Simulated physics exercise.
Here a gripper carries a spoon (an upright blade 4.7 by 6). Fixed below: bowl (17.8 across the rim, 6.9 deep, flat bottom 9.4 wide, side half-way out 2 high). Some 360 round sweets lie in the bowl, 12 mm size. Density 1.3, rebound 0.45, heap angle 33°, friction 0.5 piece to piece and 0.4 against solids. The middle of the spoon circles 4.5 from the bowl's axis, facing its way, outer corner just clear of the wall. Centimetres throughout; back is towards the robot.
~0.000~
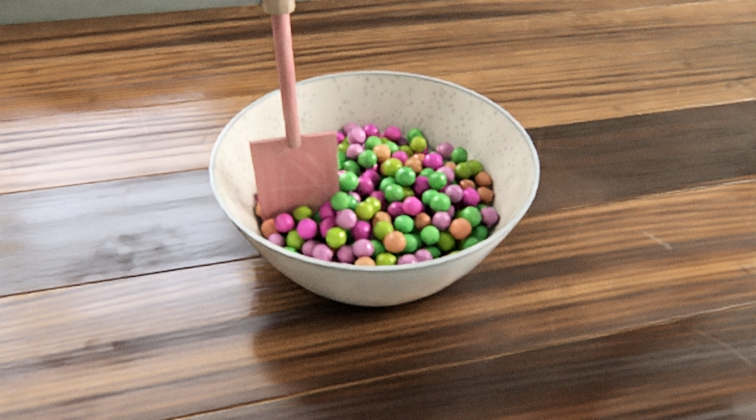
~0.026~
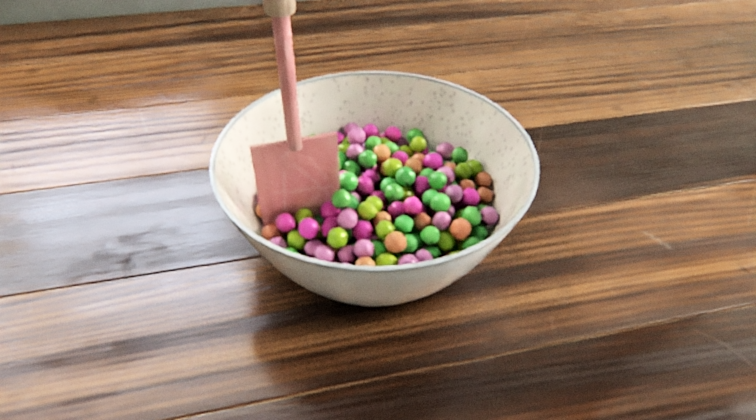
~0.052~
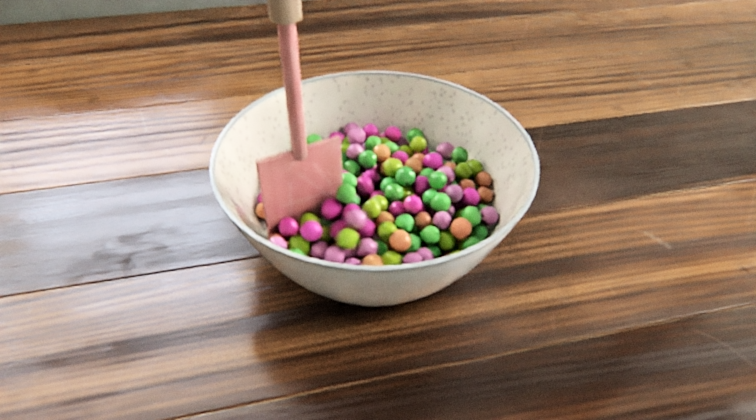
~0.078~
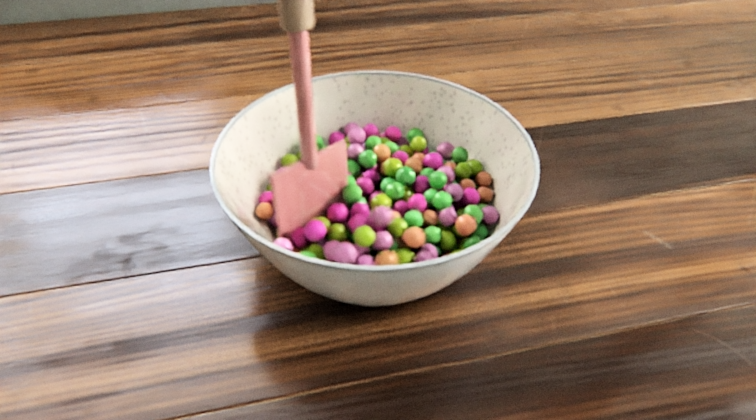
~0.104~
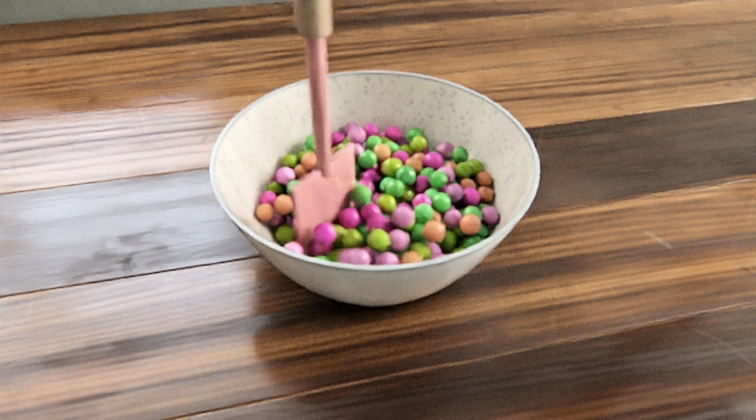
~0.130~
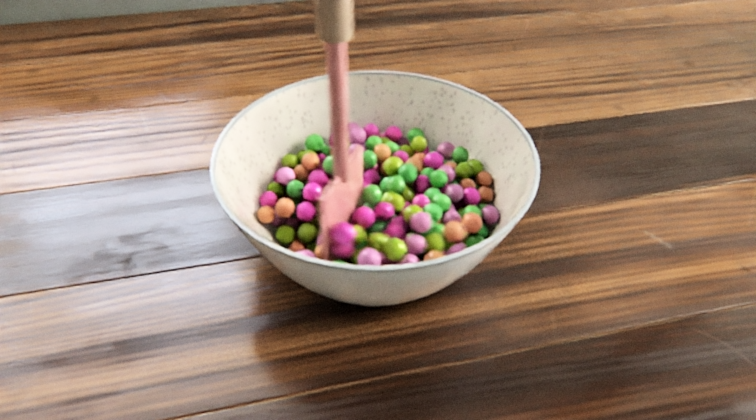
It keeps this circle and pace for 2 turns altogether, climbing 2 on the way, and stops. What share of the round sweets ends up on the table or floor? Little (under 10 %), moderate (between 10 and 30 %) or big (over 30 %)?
Answer: Moderate; between 10 and 30 % of the round sweets finish on the table or floor.
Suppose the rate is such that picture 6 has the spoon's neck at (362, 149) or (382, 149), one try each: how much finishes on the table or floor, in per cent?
About 25 and 30 per cent.
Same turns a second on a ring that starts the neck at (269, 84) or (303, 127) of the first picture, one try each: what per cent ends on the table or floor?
About 0 and 15 per cent.
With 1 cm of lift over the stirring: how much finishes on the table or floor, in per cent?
About 25 per cent.
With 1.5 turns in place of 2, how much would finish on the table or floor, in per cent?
In that case some 15 per cent.
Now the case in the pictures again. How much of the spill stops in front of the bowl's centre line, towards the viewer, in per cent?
About 30 per cent.
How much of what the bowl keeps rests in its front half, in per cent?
Roughly 45 per cent.
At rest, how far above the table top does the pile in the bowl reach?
Some 6.5 cm.
After 0.65 s, 317° round, highest piece 9 above the table; 323 in the bowl, 25 on the table or floor, 8 in flight or on the tool.
After 1.17 s, 219° round, highest piece 8 above the table; 304 in the bowl, 52 on the table or floor.
After 1.63 s, 0° round, highest piece 6 above the table; 301 in the bowl, 55 on the table or floor.
After 2.33 s, 0° round, highest piece 6 above the table; 301 in the bowl, 55 on the table or floor.
At rest, 301 in the bowl, 55 on the table or floor. That is 15 % on the table or floor.
